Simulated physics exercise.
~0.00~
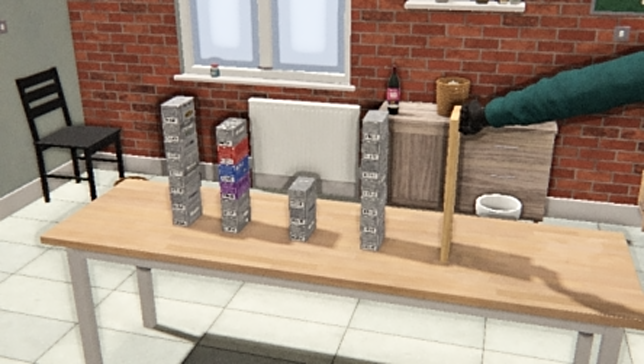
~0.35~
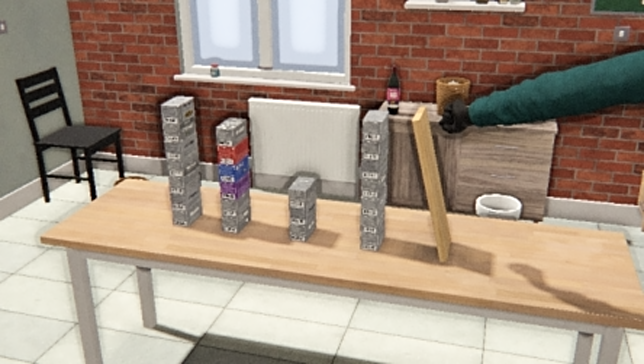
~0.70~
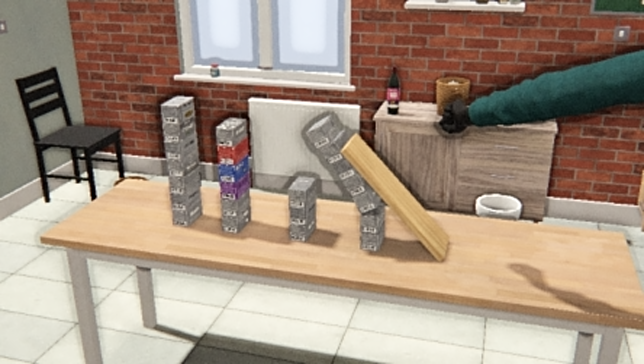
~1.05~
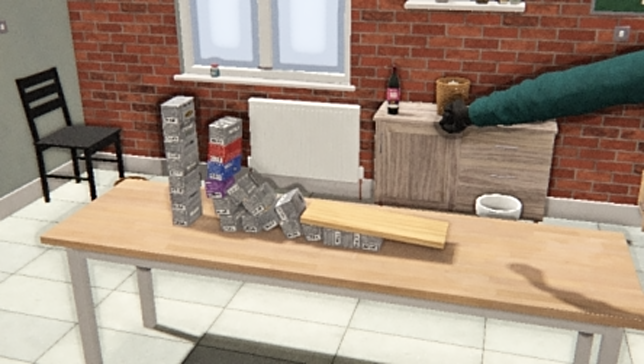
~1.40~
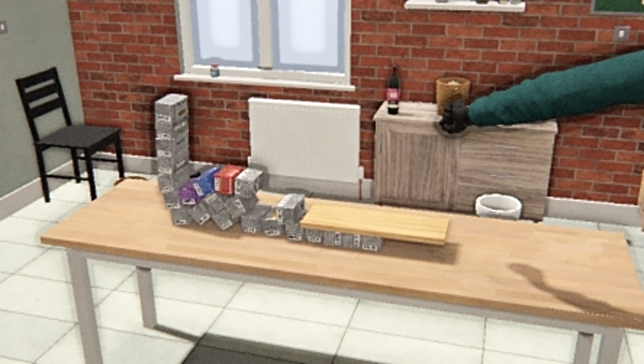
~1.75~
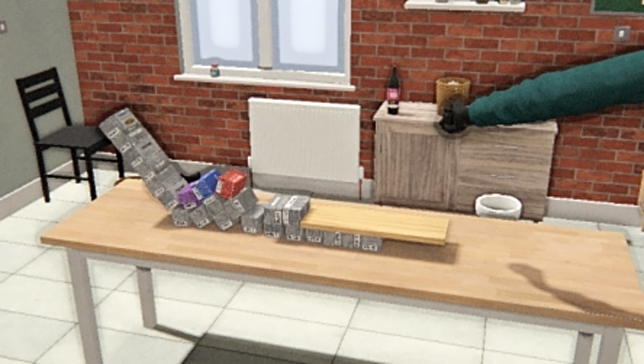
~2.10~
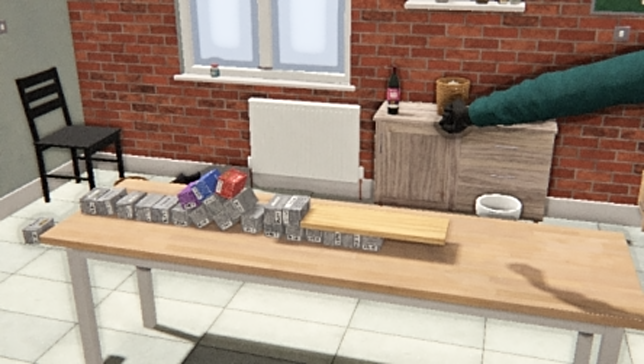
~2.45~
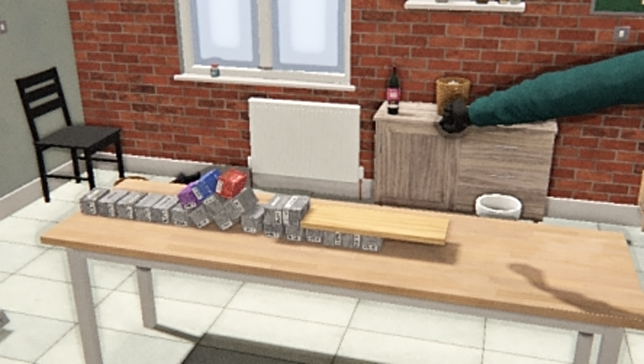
A wooden board standing on end at the right of a table is tipped leftward by a green-sleeved arm, which then stays back. The board falls against the nearest tall column of grey packets, bending it over to the left. That column topples across the short stack and into the one holding red, blue and purple packets, as the board drops flat onto fallen packets. The coloured packets tumble left against the last tall column, which leans and crashes down along the table. Everything settles in a low row, the red packet on its side beside the tilted blue and purple ones.
